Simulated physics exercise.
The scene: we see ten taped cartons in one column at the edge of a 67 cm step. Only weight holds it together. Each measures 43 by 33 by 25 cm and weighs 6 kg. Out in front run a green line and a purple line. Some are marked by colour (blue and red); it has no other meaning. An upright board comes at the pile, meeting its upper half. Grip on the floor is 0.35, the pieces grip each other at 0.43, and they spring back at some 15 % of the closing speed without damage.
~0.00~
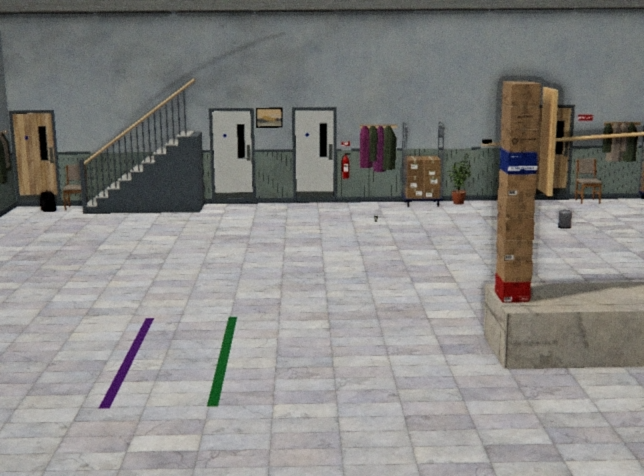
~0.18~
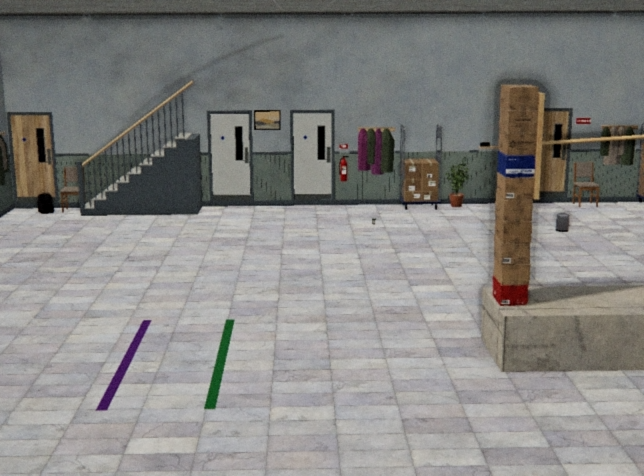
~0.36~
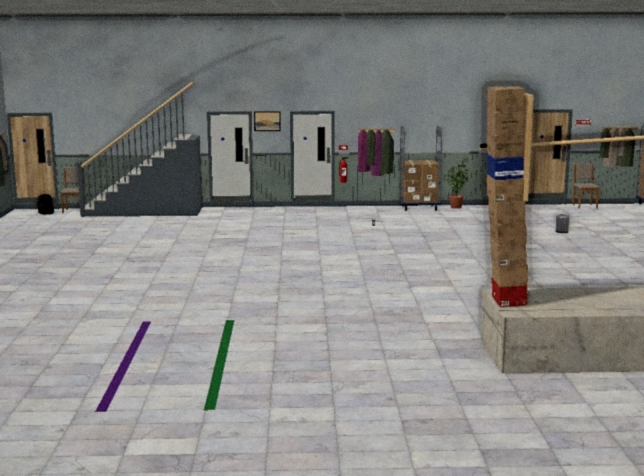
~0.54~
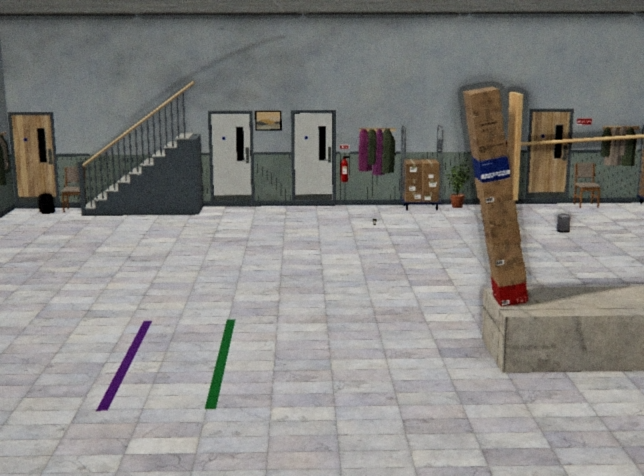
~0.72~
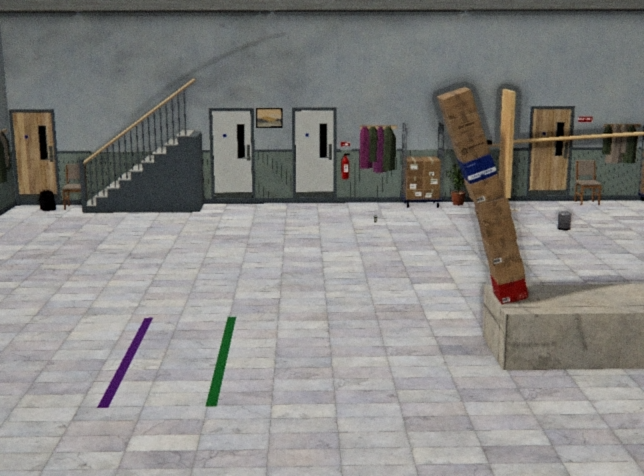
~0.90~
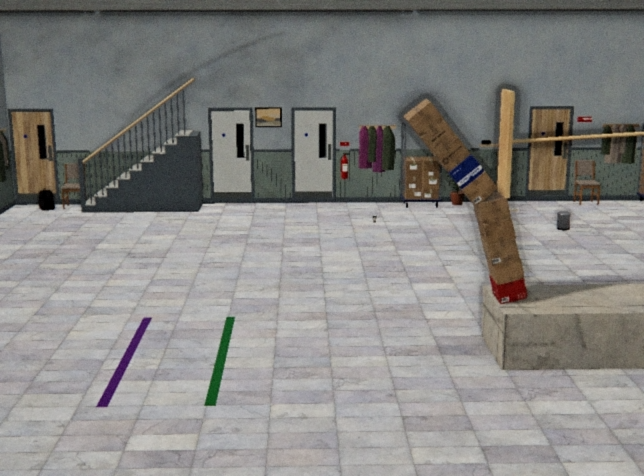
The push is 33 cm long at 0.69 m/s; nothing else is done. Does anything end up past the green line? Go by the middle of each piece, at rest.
Nothing gets past the green line.
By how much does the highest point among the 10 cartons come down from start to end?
Some 125 cm lower.
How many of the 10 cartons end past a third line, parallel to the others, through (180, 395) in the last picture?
The count is 0.
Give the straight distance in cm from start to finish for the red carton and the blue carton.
About: Red 0, blue 270.
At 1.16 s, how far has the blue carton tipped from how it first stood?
Roughly 80°.
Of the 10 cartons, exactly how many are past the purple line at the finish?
0 of them.
By 1.16 s, none of the 10 cartons past the green line, 10 disturbed; blue carton on its side; red carton tilted 12°.
When it is over (2.5 s), none of the 10 cartons past the green line, 10 disturbed; blue carton on its side; red carton tilted 12°. The farthest middle lies 52 cm short of that line. In pixels of the last frame, middles, blue carton near (372, 340), red carton near (508, 286).
